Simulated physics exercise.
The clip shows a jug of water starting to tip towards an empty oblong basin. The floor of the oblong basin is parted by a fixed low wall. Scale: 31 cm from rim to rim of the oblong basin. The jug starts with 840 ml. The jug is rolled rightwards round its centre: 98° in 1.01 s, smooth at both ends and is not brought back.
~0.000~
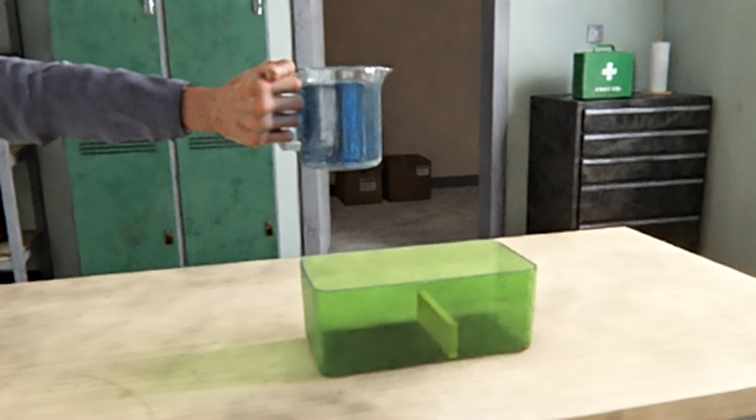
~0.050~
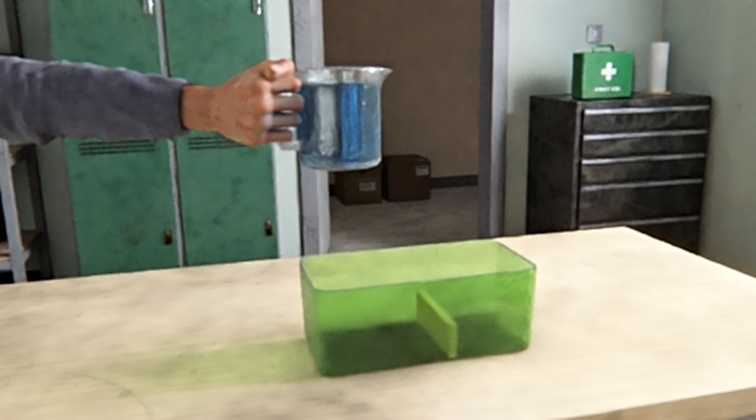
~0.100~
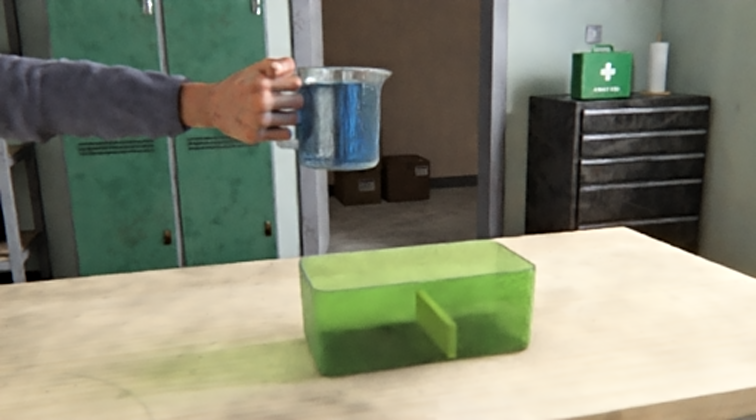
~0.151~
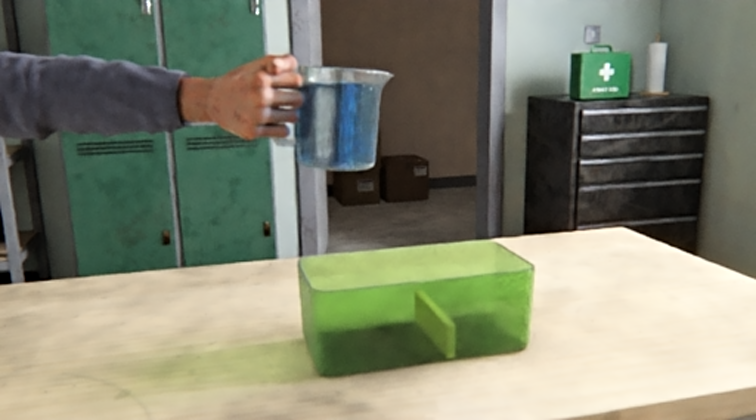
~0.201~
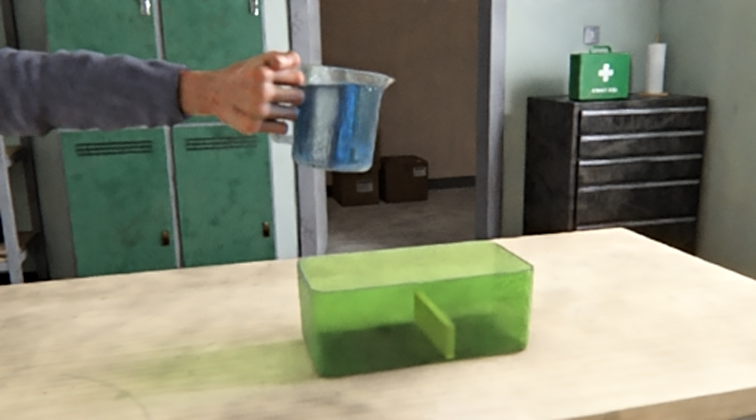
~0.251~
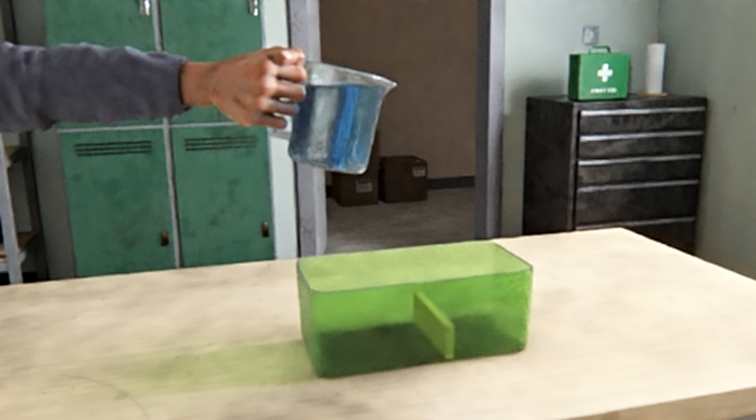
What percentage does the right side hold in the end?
About 86 per cent.
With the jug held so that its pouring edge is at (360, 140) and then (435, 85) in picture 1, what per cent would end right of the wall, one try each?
In turn about 5 and 60 per cent.
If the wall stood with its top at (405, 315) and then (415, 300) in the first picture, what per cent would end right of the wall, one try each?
In turn about 90 and 95 per cent.
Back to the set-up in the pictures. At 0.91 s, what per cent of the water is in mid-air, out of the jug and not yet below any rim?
About 28 per cent.
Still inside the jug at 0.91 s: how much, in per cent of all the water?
Near 34 in a hundred.
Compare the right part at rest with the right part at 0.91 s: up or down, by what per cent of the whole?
It goes up by about 48.
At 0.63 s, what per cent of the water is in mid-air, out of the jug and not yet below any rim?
About 18 per cent.
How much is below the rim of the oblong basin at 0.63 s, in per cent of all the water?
Near 2 in a hundred.
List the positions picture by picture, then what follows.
It leans 0°; its right rim is at (392, 69); the water meets the walls at (300, 85) and (377, 83); the oblong basin's rim runs from (307, 275) to (517, 254); the wall's top is at (435, 307), in the first frame.
It leans 1°; its right rim is at (391, 69); the water meets the walls at (300, 84) and (377, 83), in the second frame.
It leans 2°; its right rim is at (392, 71); the water meets the walls at (300, 84) and (377, 83), in the third frame.
It leans 5°; its right rim is at (393, 74); the water meets the walls at (300, 85) and (377, 85), in the fourth frame.
It leans 9°; its right rim is at (395, 79); the water meets the walls at (301, 86) and (380, 86), in the fifth frame.
It leans 14°; its right rim is at (397, 84); the water meets the walls at (302, 87) and (384, 87), in the sixth frame.
Then, 0.63 s in, the tilt is 67° and 81 per cent is still to pour, 0 is left of the wall and 2 right of it.
Then, 0.91 s in, the tilt is 95° and 34 per cent is still to pour, 1 is left of the wall and 37 right of it.
Then, 1.20 s in, the tilt is 98° and 8 per cent is still to pour, 4 is left of the wall and 78 right of it.
Then, 1.51 s in, the tilt is 98° and 2 per cent is still to pour, 10 is left of the wall and 86 right of it.
Finally, 12 per cent lies left of the wall, 86 right of it and 2 outside.
